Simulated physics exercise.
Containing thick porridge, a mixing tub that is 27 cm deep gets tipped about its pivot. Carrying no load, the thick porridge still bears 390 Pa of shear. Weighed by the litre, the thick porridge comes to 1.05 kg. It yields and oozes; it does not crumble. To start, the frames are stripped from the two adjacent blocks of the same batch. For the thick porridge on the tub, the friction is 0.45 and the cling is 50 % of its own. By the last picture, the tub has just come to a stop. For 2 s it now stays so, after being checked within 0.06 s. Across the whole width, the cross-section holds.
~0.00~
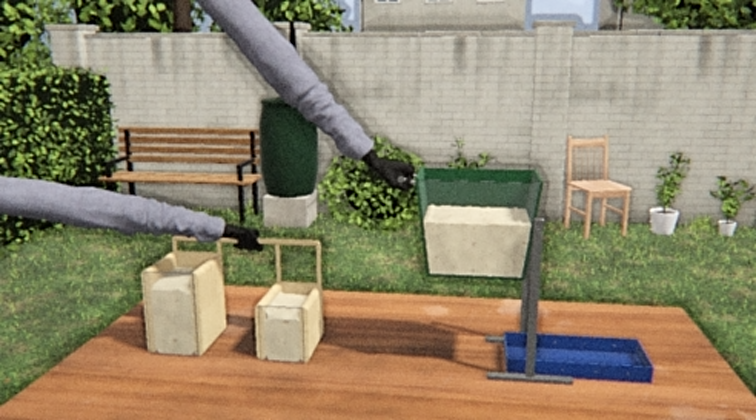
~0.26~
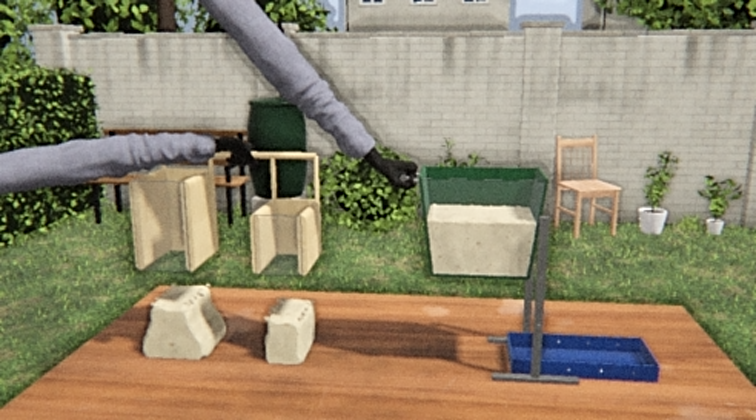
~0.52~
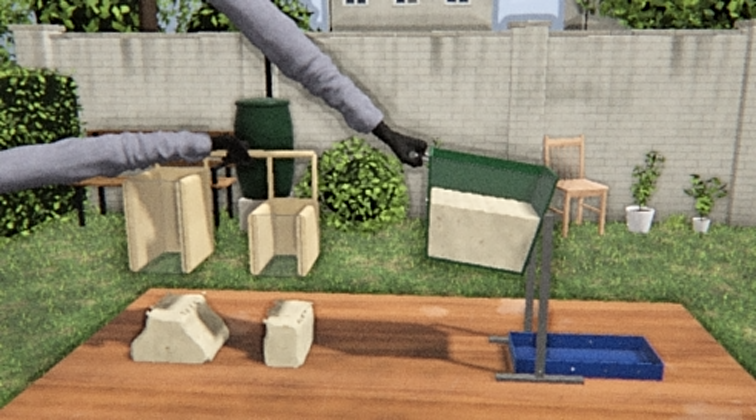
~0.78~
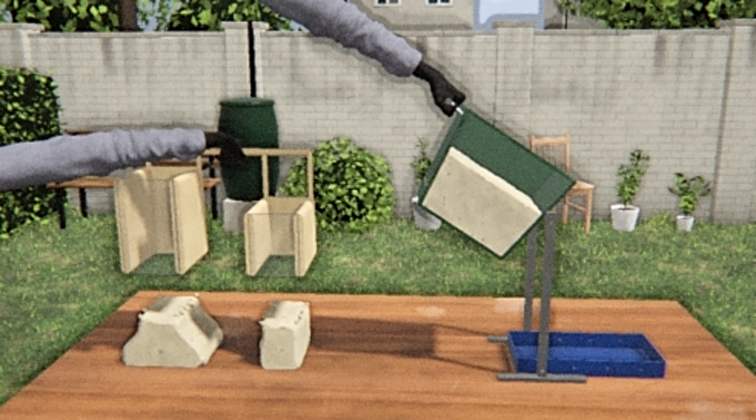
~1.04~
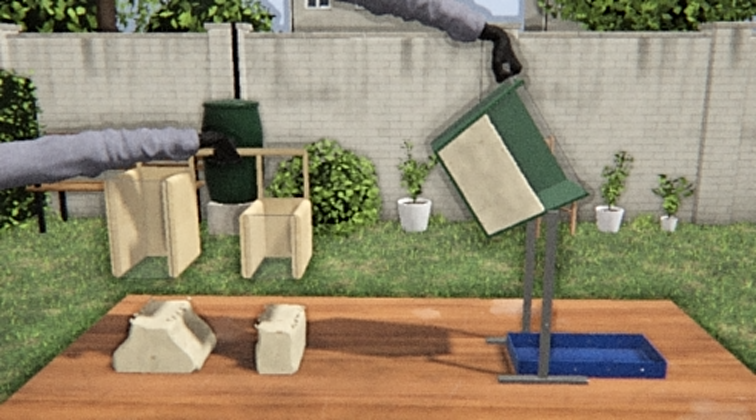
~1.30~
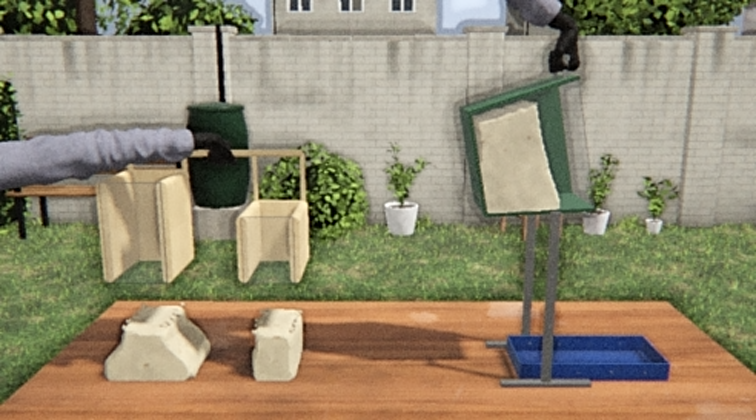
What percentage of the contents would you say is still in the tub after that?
I would say about 85 %.
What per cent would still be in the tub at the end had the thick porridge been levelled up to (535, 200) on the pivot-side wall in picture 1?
55 %.
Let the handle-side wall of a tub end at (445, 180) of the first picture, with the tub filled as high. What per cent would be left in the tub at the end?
That would leave about 100 % in the tub.
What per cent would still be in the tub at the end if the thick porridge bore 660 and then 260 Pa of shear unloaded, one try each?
100 %, then 65 %.
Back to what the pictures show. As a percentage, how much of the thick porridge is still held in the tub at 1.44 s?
Near 100 %.
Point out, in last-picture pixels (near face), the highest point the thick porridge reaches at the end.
Near (532, 154).
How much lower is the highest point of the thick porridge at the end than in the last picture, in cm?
12 cm.
By 1.44 s, the tub is at 79 degrees and holds 100 %.
By 1.61 s, the tub is at 79 degrees and holds 95 %.
By 1.78 s, the tub is at 79 degrees and holds 90 %.
By 1.95 s, the tub is at 79 degrees and holds 86 %.
By 3.30 s, at the end, the tub is at 79 degrees and holds 85 %.
